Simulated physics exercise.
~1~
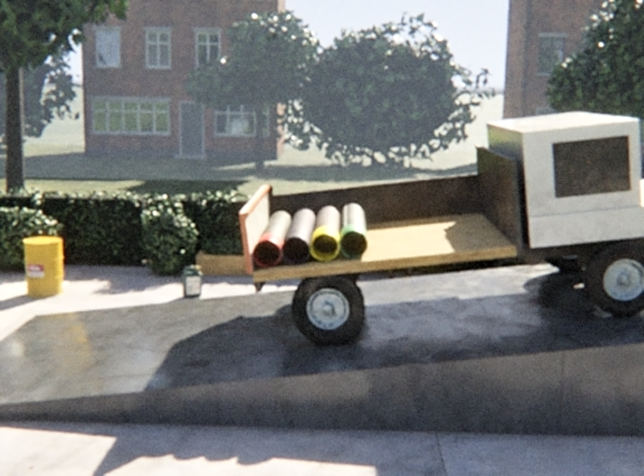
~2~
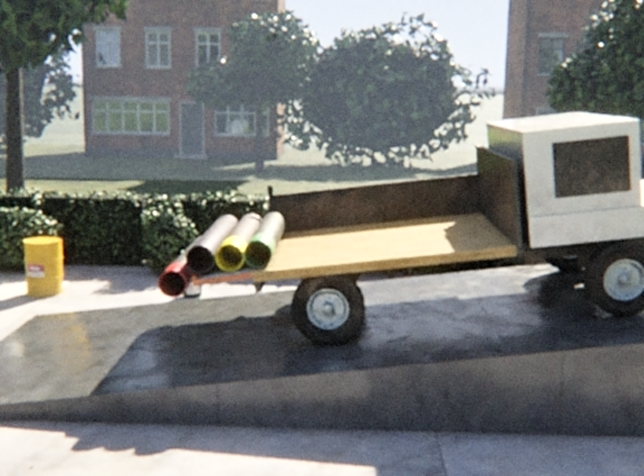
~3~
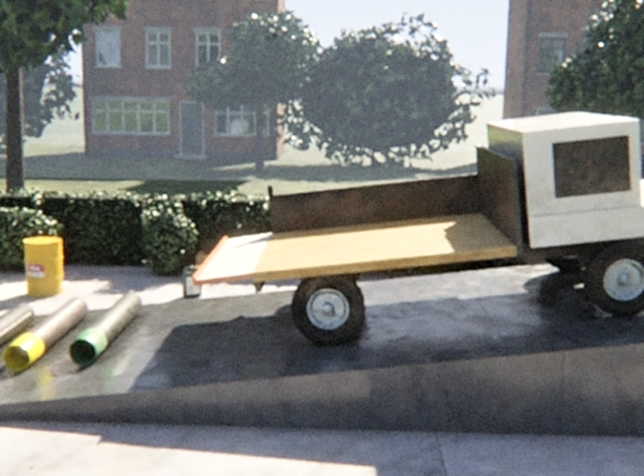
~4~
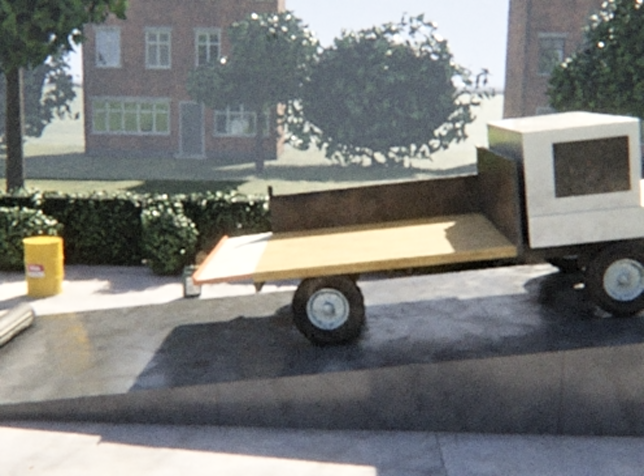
On a sloping road before brick houses and a hedge, a parked flatbed truck carries four steel pipes against its raised tailgate. The tailgate swings down and the pipes roll left off the tail, onto the ground and downhill, leaving the bed empty with pipes at the left edge.
